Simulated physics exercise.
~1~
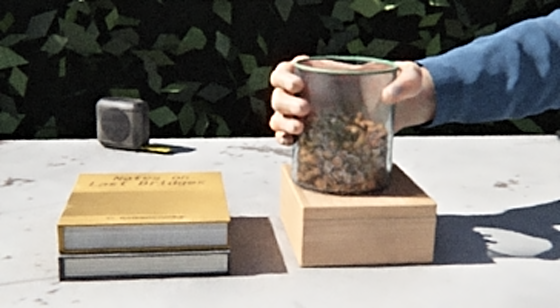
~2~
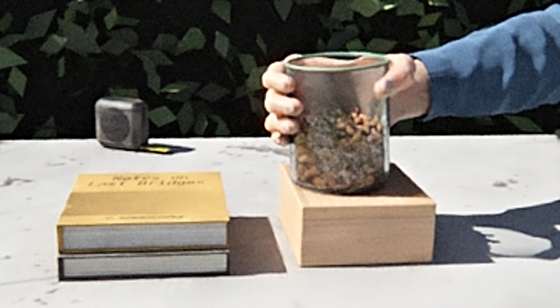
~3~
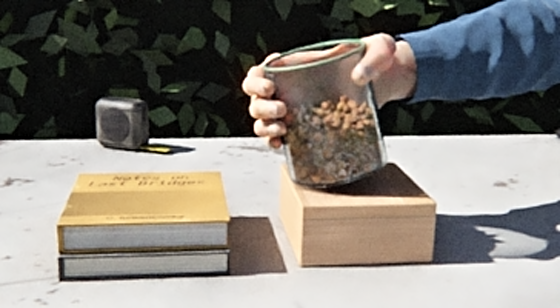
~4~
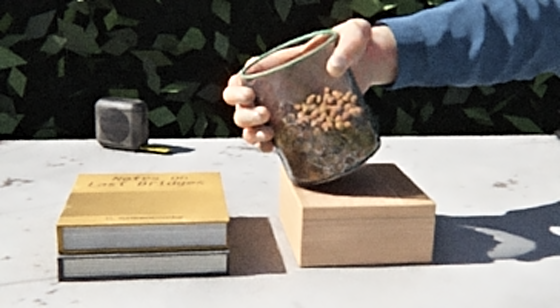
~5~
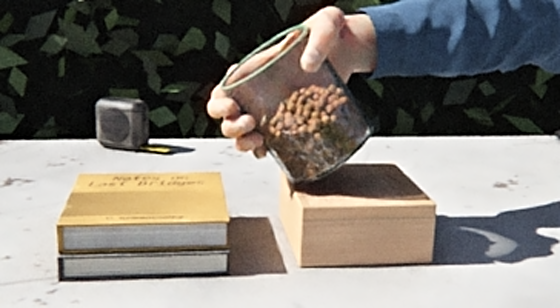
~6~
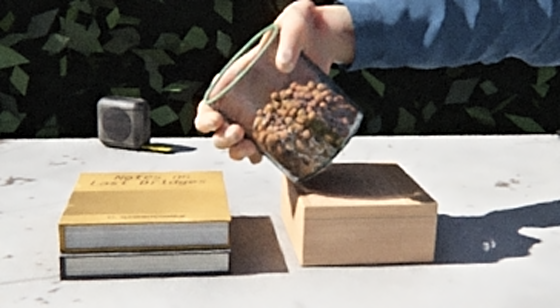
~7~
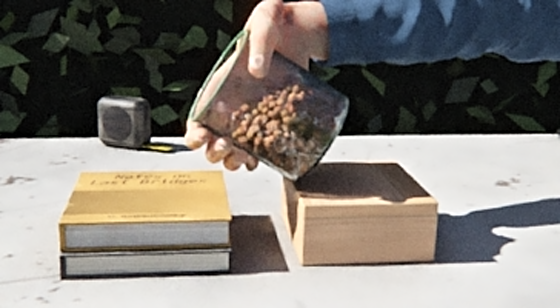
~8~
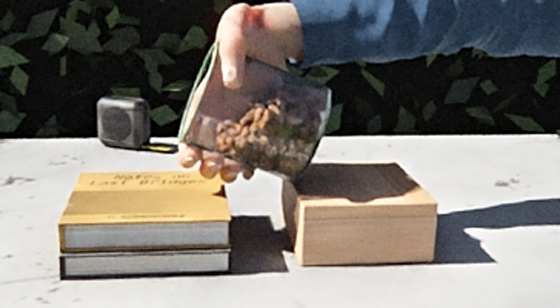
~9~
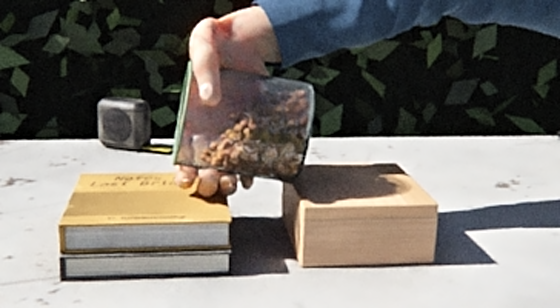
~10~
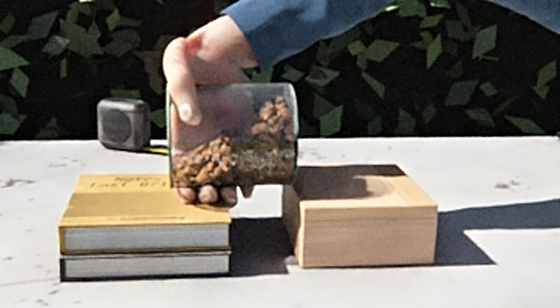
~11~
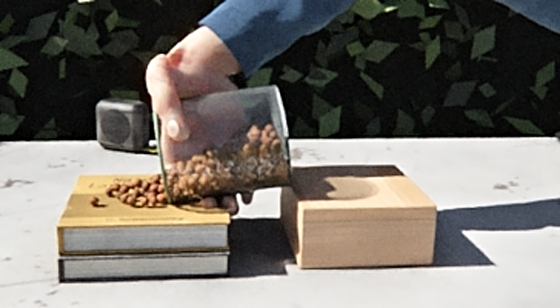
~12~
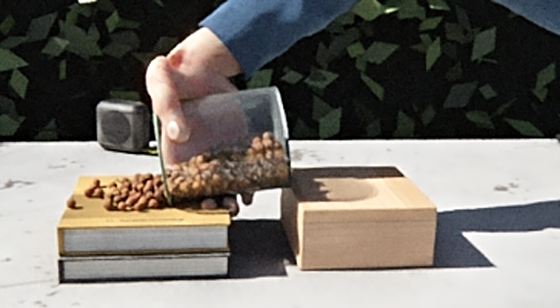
On a pale outdoor table, a hand tips a glass onto stacked books, spilling brown balls.
